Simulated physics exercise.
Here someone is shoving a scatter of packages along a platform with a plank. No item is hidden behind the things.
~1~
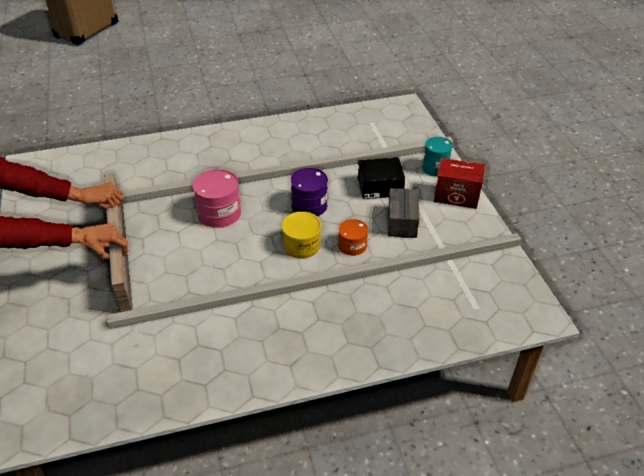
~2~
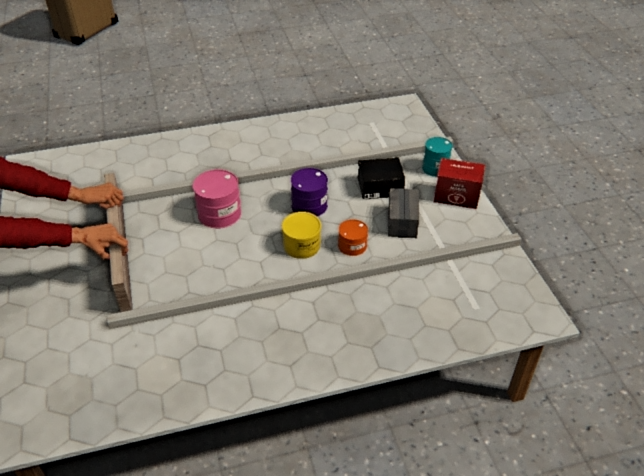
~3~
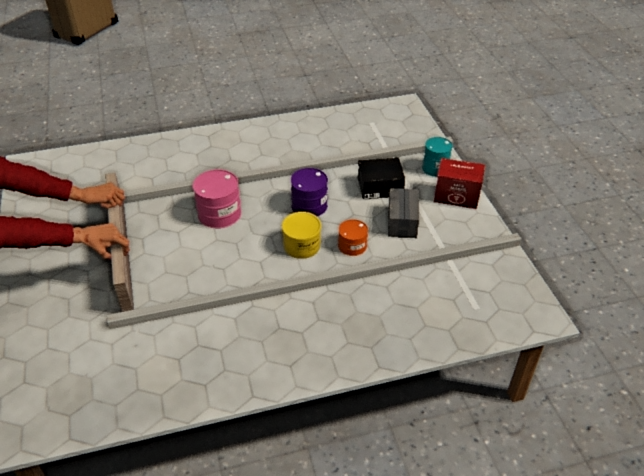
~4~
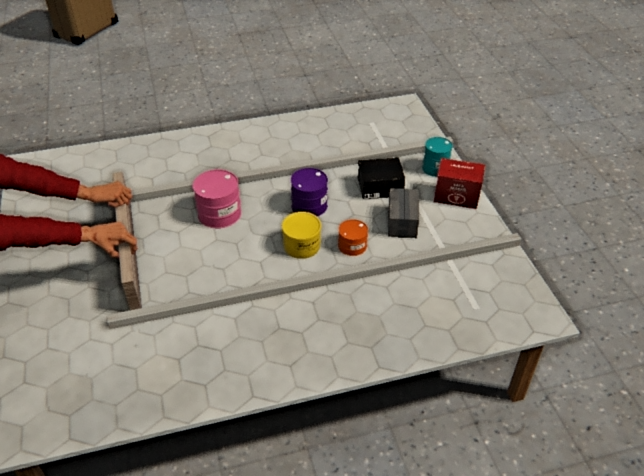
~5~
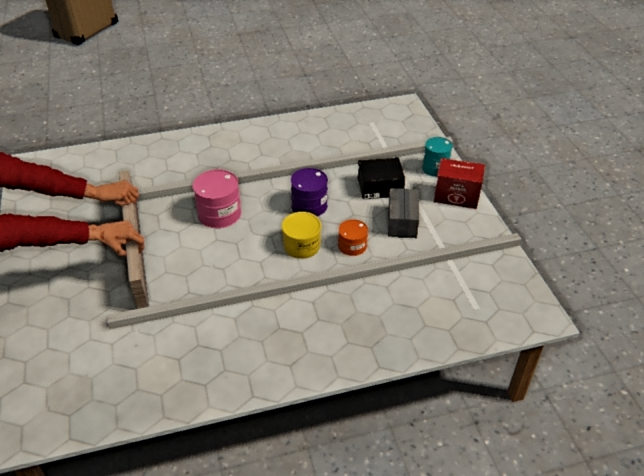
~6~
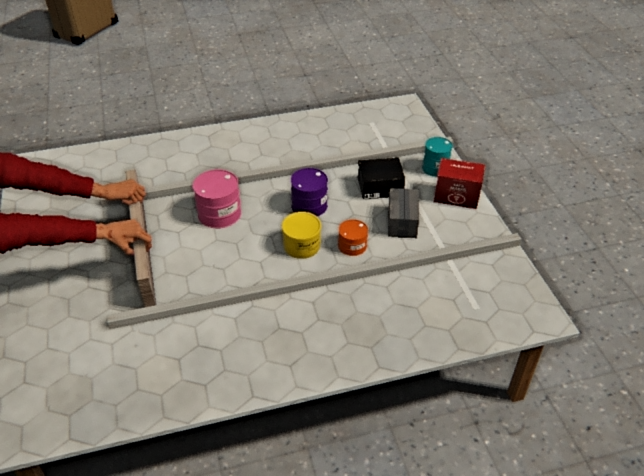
Two red-sleeved arms slide a plank slightly right along the table toward unmoving canisters and boxes.
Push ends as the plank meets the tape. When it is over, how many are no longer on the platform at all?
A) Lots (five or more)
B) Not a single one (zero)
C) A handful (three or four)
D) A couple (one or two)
Answer: D.
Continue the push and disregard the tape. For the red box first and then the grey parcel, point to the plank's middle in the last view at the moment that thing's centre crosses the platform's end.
The middle would be close to (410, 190) and then close to (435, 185).
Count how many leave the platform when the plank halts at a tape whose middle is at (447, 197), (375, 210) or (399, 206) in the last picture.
Going through each try, you'd get 4, 0 and 1.
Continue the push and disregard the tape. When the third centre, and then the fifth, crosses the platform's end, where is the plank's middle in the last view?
Its middle is near (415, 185) and then near (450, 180).
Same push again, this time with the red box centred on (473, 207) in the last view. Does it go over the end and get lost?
Observed: The red box does not remain.
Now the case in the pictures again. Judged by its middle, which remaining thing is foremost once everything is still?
The black parcel, that one.
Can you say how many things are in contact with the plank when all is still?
Number in contact with it: 3.
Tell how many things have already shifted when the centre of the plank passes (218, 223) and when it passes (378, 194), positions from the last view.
At the first point the count is 1, at the second it's 8.
A little later, none off yet; red box at rest near (459, 184); turquoise canister at rest near (437, 157); grey parcel at rest near (403, 213).
When it is over, the number that fall off is one or two; down, turquoise canister and red box.
